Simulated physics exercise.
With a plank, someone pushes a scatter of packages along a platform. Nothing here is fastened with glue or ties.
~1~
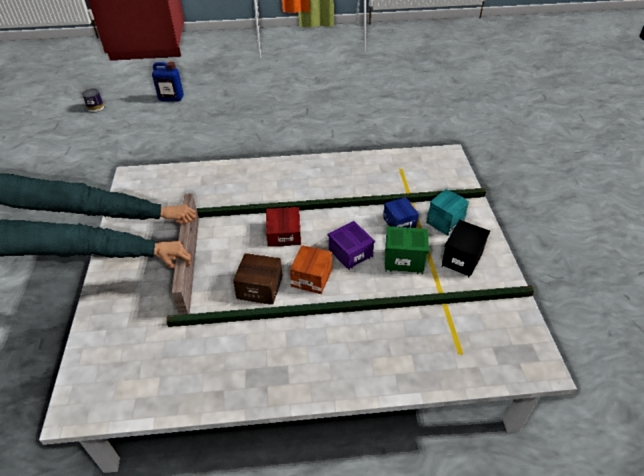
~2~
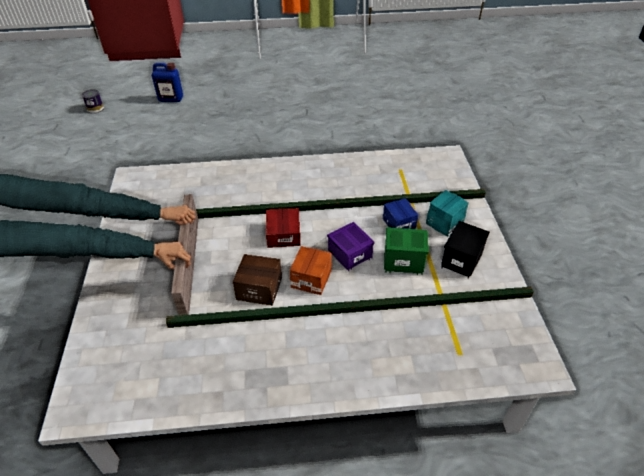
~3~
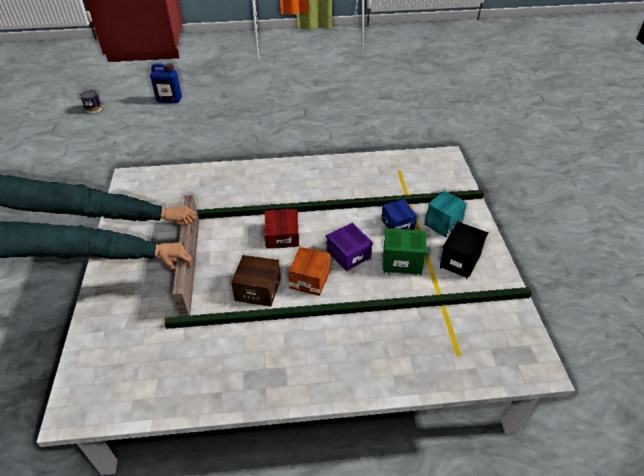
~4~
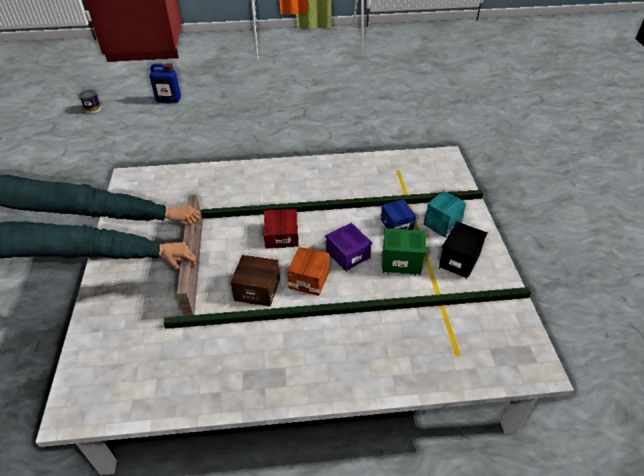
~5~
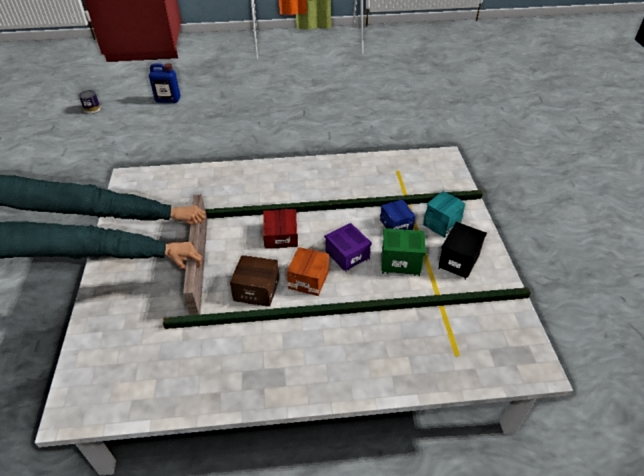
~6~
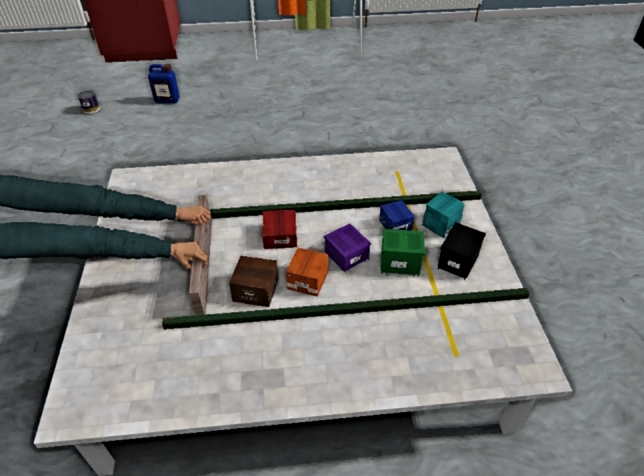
A person's two sleeved arms reach in from the left, hands on an upright plank, over a pale tiled platform on a grey floor, seen from above at an angle. Between two dark green rails sit brown, red, orange, purple, green, blue, turquoise and black boxes, with yellow tape crossing beneath at right. The hands slide the plank slightly right, the boxes staying put as the view drifts very slightly.
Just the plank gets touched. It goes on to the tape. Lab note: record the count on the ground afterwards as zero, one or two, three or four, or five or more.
Count on ground: One or two.
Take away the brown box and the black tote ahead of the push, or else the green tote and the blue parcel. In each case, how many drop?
Tally of falls: 0 for the first try, 0 for the second.
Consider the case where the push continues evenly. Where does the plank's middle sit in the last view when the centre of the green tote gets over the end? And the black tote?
(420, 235) and then (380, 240), give or take.
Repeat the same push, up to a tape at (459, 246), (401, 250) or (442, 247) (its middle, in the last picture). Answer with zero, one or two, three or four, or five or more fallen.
Five or more, 1 or 2, three or four.
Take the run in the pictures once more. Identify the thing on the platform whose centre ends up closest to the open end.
It's the turquoise box that ends nearest.
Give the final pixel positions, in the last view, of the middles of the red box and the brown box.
(430, 215) and (449, 263), roughly.
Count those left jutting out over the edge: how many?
Result: 1.
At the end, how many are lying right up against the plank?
It is in contact with 2.
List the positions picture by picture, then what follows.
The first frame shows black tote (465, 249); turquoise box (447, 212); blue parcel (401, 216); plank (187, 252); tape (426, 246).
The second frame shows turquoise box (447, 213); purple tote (350, 246).
The third frame shows blue parcel (399, 217); orange parcel (310, 271).
The fourth frame shows black tote (462, 250); plank (191, 253).
The fifth frame shows turquoise box (444, 214); red box (281, 229).
The sixth frame shows black tote (461, 251); turquoise box (443, 215); blue parcel (397, 218); plank (202, 252); tape (422, 248).
A little later, none off yet; black tote at rest near (461, 251); turquoise box at rest near (443, 215); blue parcel at rest near (397, 218).
Next, none off yet; black tote shifted a little near (466, 250); turquoise box at rest near (443, 215); blue parcel at rest near (397, 218).
Later still, none off yet; black tote shifted about its own width near (511, 243); turquoise box shifted a little near (452, 218); blue parcel shifted about its own width near (427, 210).
When it is over, the number that fall off is one or two; down, green tote and black tote.
